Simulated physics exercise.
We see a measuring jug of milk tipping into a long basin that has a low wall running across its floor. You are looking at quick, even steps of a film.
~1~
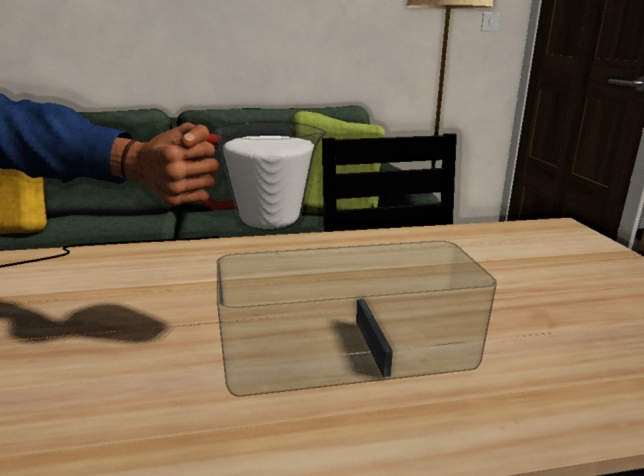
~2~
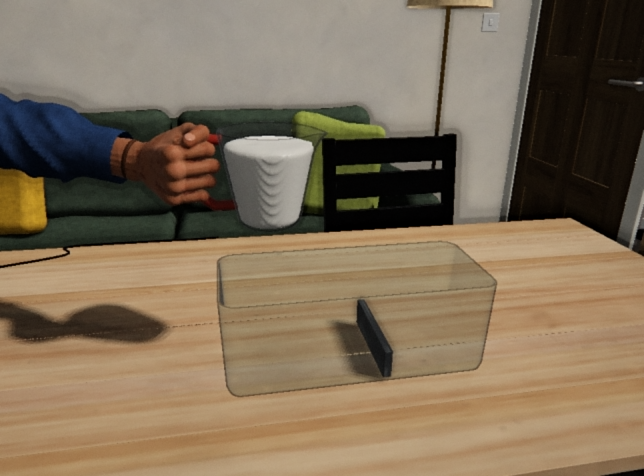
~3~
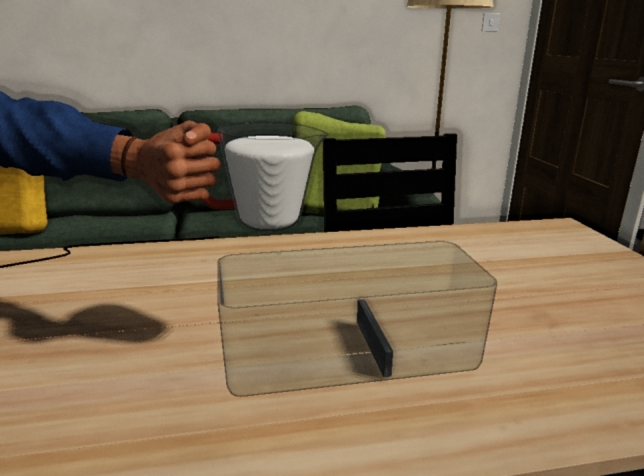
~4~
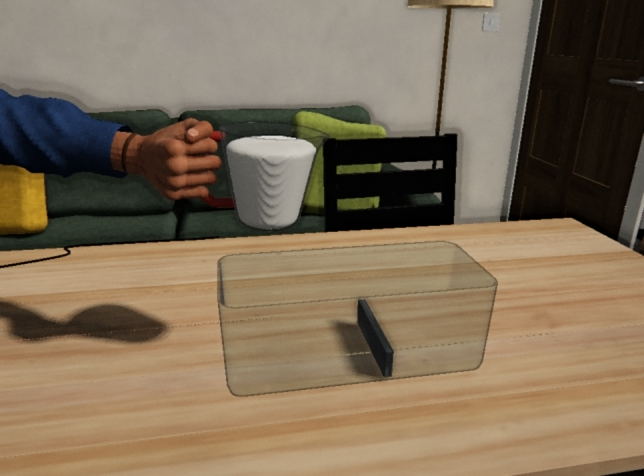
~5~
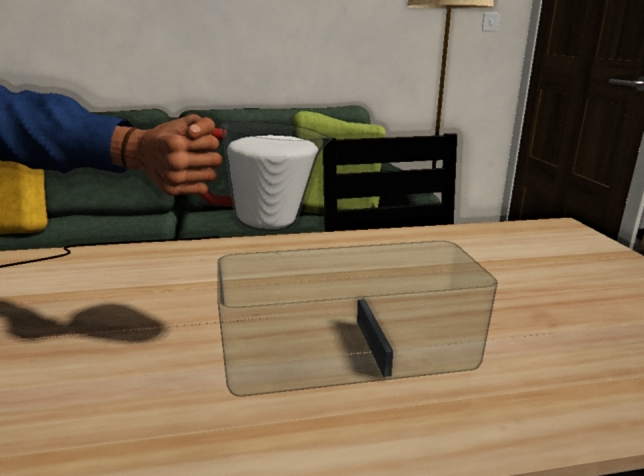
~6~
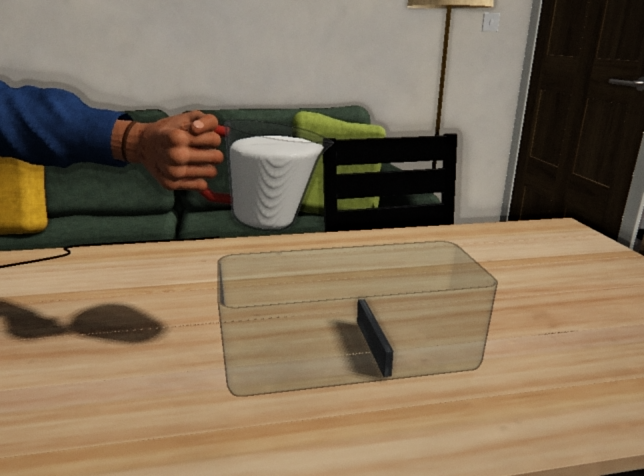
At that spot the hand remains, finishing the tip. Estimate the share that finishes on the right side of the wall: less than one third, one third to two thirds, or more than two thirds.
The share right of the wall falls in the middle range, one third to two thirds.
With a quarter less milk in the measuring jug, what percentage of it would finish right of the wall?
Some 40 parts in a hundred.
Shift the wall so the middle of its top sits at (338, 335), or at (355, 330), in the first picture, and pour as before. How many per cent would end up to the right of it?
Roughly 90 % and then 85 %.
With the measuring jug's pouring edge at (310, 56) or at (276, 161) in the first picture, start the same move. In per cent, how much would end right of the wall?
Estimate, in order: 55 and 5 per cent.
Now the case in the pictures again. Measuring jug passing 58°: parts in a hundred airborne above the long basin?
Roughly 15 percent.
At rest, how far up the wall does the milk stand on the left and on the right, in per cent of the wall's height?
The left side sits at 20 per cent and the right side at 40.
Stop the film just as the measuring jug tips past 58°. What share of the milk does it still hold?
Roughly 75 percent remains at that point.
A moment on, the measuring jug is tipped part way and 75 per cent is still to pour, 2 is left of the wall and 7 right of it.
Next, the measuring jug is tipped on its side and 19 per cent is still to pour, 17 is left of the wall and 50 right of it.
Then the measuring jug is tipped right over and 0 per cent is still to pour, 41 is left of the wall and 58 right of it.
Later the measuring jug is tipped right over and 0 per cent is still to pour, 41 is left of the wall and 58 right of it.
At rest 41 per cent lies left of the wall, 58 right of it and 1 outside.
